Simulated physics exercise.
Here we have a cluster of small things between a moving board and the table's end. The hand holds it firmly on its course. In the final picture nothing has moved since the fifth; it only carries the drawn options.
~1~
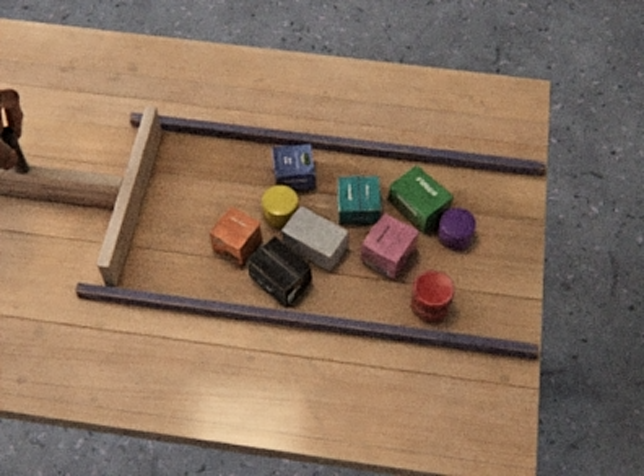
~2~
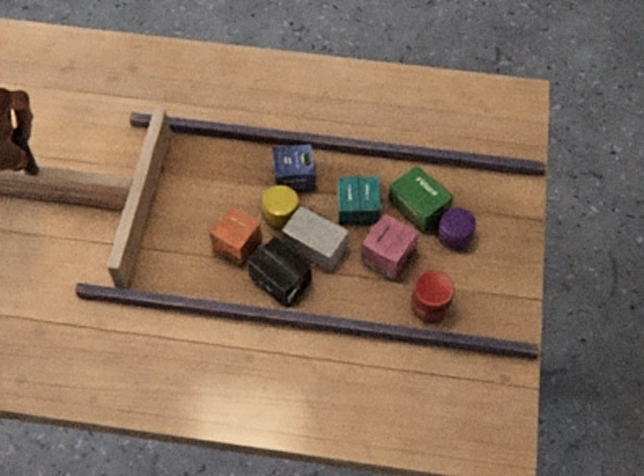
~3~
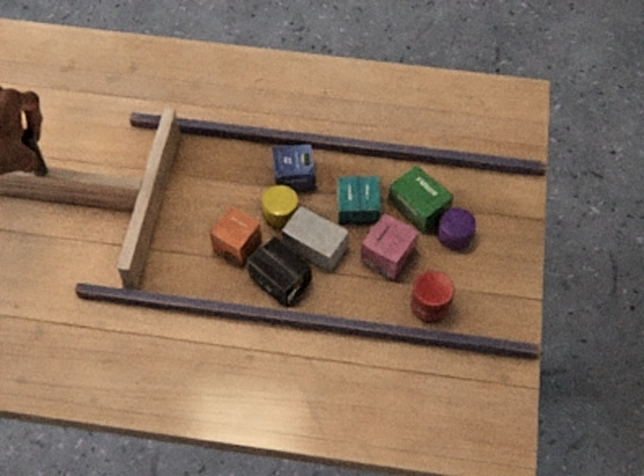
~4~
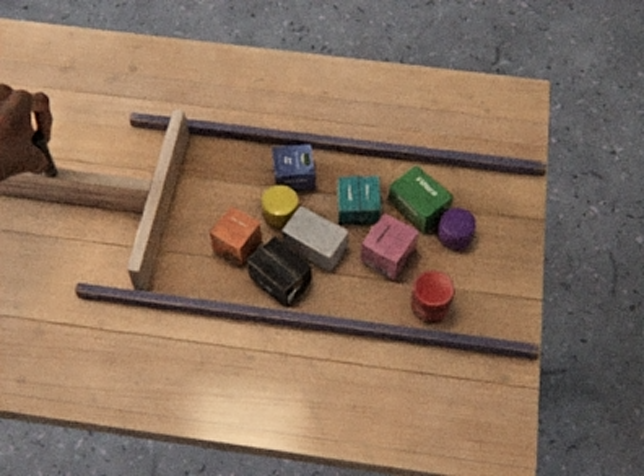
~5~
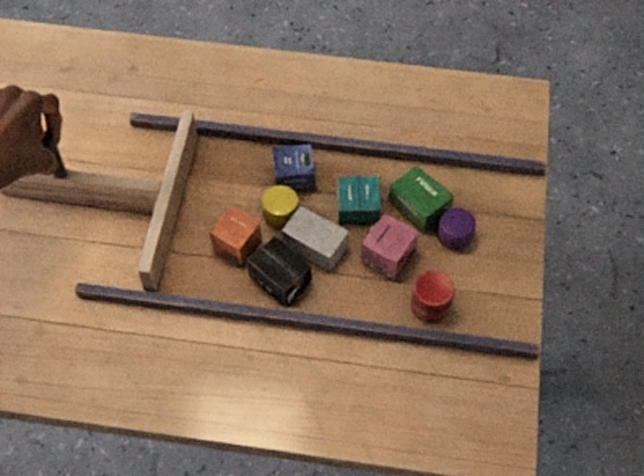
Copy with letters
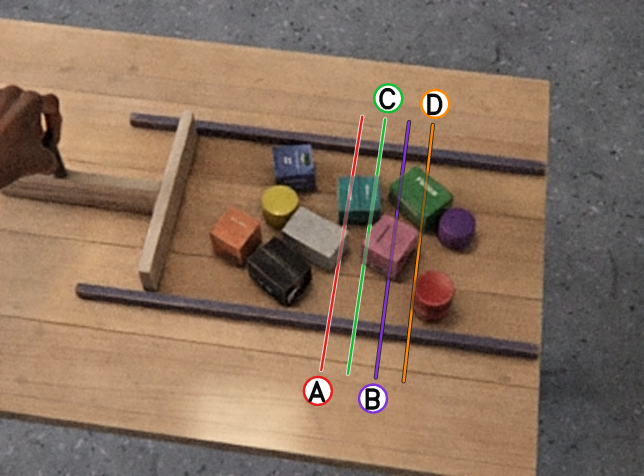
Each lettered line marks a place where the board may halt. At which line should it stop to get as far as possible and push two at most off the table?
D.
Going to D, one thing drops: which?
The purple pot.
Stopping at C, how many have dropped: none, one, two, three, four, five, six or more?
By then, none.
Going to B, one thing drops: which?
The purple pot.
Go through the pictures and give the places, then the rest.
In the first frame, white block (315, 239); red jar (432, 296); blue box (294, 168).
In the second frame, board (138, 183); black box (280, 271).
In the third frame, board (148, 185); yellow pot (280, 207).
In the fourth frame, board (157, 186); orange packet (237, 236).
In the fifth frame, board (167, 187); purple pot (456, 229); white block (315, 239); red jar (432, 296).
On the marked copy, A at (343, 233); B at (394, 240); C at (368, 236); D at (419, 243).
With D. Early on, board (256, 198); black box (299, 280); orange packet (278, 239).
Further on, board (347, 210); purple pot (507, 234); green box (473, 204).
At the end, board (417, 219); purple pot over the edge; pink box (538, 258); one fallen.
As for the rest, A is within the limit but short; B is within the limit but short; C is within the limit but short.
